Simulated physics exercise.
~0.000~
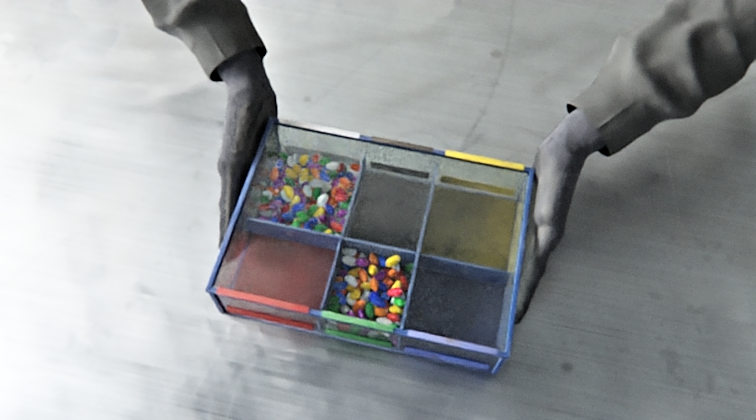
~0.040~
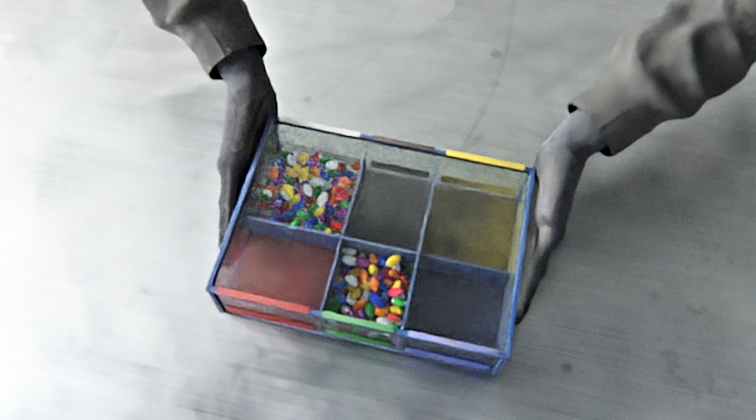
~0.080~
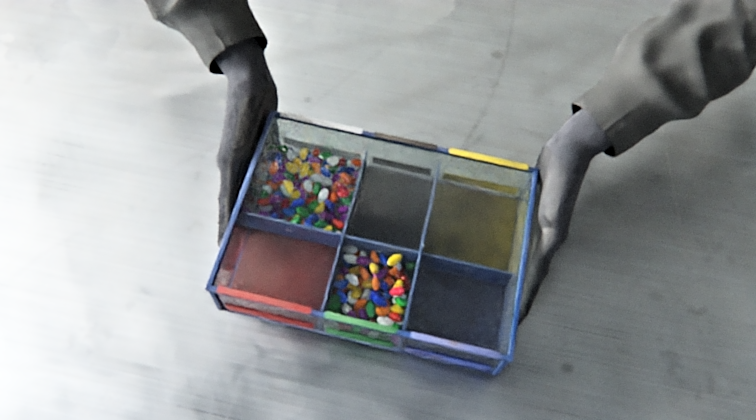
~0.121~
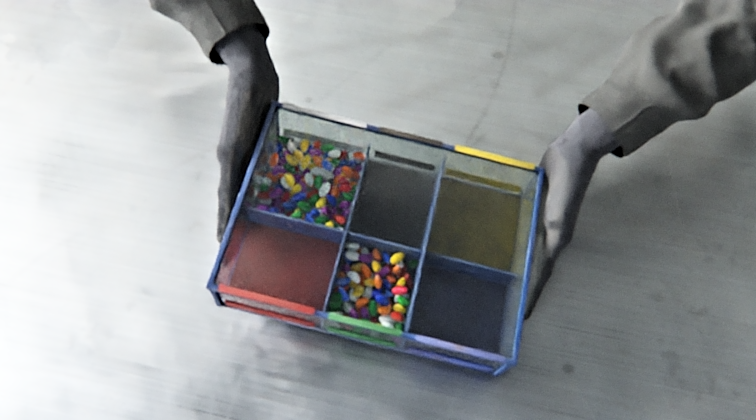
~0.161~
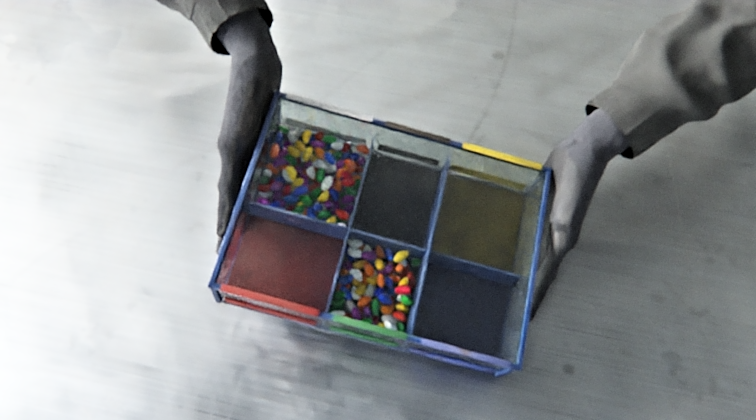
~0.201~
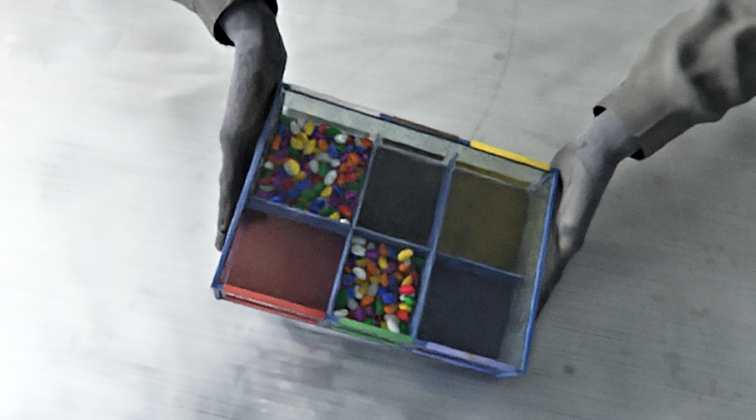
Two hands holding a clear six-compartment box of colourful jelly beans above a grey surface, tilting it slightly with increasing speed.
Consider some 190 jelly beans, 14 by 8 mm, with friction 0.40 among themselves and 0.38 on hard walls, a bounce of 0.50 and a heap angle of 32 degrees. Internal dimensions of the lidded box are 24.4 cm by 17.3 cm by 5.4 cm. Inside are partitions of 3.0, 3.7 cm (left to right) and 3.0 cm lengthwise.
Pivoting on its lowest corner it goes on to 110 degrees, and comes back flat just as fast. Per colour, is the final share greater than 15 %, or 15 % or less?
Red: Does not qualify; blue: Qualifies; green: Qualifies; yellow: Does not qualify; white: Does not qualify; black: Does not qualify.
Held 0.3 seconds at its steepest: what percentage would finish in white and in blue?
Then, in per cent: White 0; blue 55.
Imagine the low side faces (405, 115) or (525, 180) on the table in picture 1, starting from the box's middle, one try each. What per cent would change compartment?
First try: Around 40 percent; second try: Around 60 percent.
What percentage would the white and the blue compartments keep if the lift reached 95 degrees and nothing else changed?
In per cent, white gets 10 and blue gets 30.
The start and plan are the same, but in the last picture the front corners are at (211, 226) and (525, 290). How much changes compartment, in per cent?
About 40 per cent.
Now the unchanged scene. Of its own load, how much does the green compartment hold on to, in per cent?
Fraction kept: Approx. 80 %.
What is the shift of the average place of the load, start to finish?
Around 11.0 centimetres.
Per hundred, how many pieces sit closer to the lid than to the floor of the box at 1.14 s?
Close to 80 in a hundred.
Then, at 1.14 s, tilt 110 degrees; red 5 %, blue 20 %, green 45 %, white 20 %, black 10 %.
After 1.77 s, tilt 50 degrees; blue 50 %, green 50 %.
After 2.44 s, tilt 0 degrees; blue 50 %, green 50 %.
In the end, at 2.9 s, red 0 %, blue 50 %, green 50 %, yellow 0 %, white 0 %, black 0 %.
